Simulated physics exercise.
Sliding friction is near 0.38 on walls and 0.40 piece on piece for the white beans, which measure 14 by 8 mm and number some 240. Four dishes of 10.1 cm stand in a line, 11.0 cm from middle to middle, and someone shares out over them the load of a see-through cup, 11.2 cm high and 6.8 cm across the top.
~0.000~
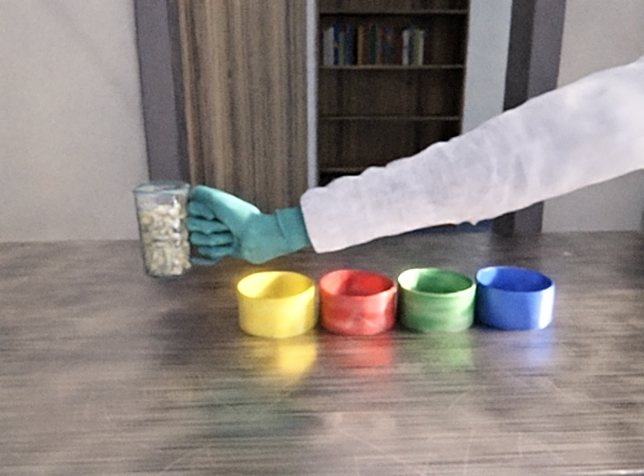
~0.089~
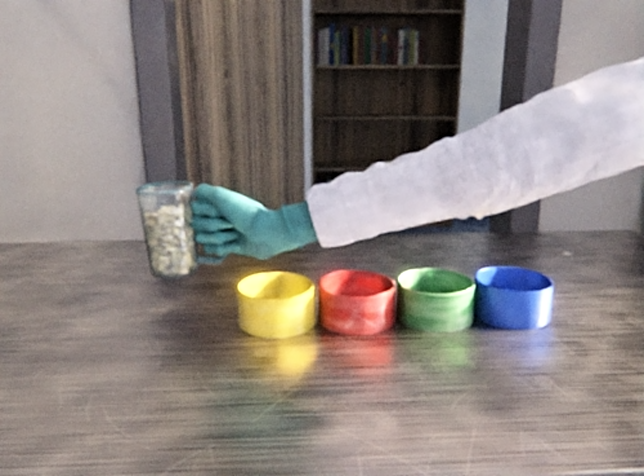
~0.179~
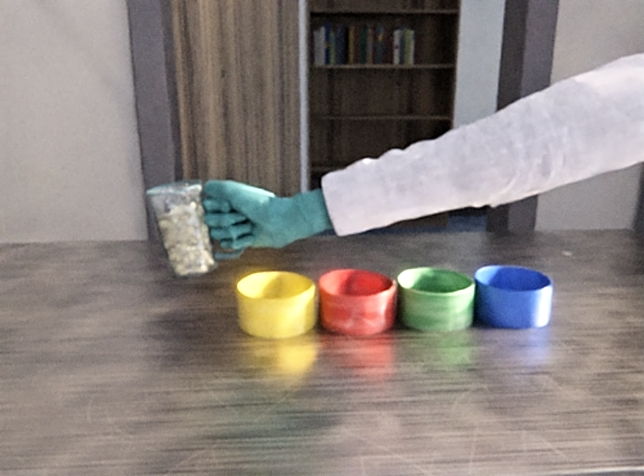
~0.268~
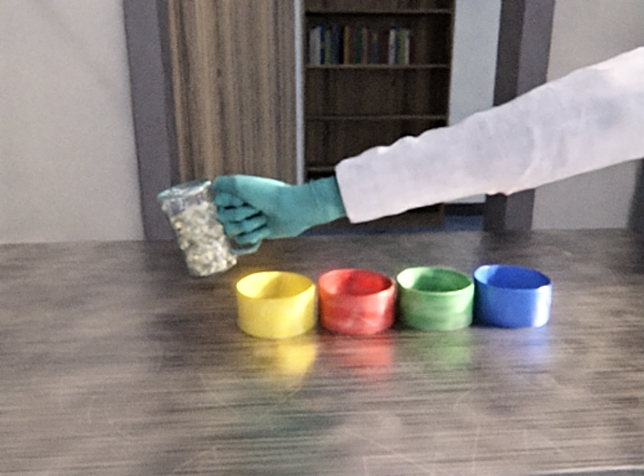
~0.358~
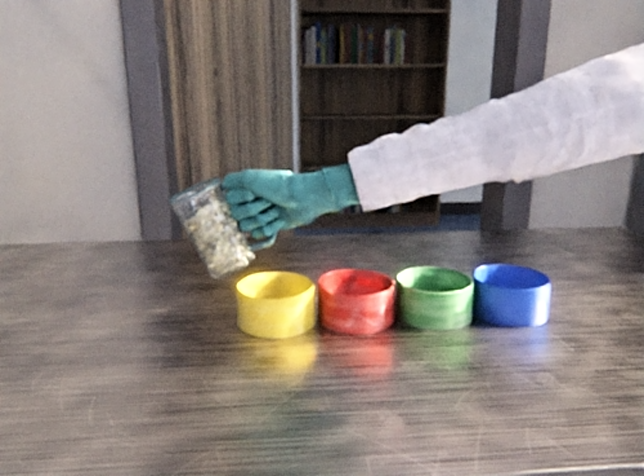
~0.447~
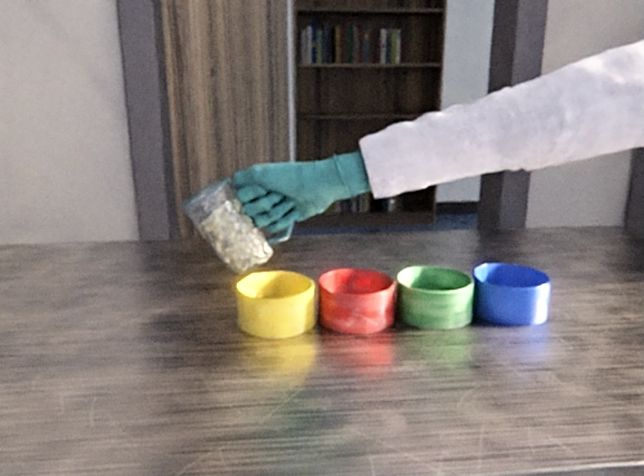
A teal-gloved hand held a clear cup of small pale pieces at the left, then moved it a little to the right while steadily tilting it, drawing close above the yellow dish beside the red, green and blue ones.
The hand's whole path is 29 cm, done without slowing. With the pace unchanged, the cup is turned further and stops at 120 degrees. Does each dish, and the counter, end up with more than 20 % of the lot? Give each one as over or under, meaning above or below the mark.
Red: Over, blue: Under, green: Under, yellow: Under, counter: Under.
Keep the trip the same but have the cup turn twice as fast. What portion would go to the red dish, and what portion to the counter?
The red dish would get 10 and the counter 10.
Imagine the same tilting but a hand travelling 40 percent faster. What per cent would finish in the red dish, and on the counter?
Shares: Red 90, counter 0.
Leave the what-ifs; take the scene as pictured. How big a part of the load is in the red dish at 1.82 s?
Near 75 per cent so far.
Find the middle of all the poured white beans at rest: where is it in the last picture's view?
Near (346, 303).
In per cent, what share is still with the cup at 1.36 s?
Around 95 per cent of the load.
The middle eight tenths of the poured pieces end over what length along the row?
I'd put it near 6 cm.
Then, at 1.00 s, tilt 73 degrees; cup holds 100 %.
Then, at 1.36 s, tilt 101 degrees; cup holds 95 %, red 5 %.
After 1.82 s, tilt 120 degrees; cup holds 25 %, red 75 %.
In the end, at 3.0 s, red 95 %, blue 0 %, green 0 %, yellow 0 %, counter 5 %.
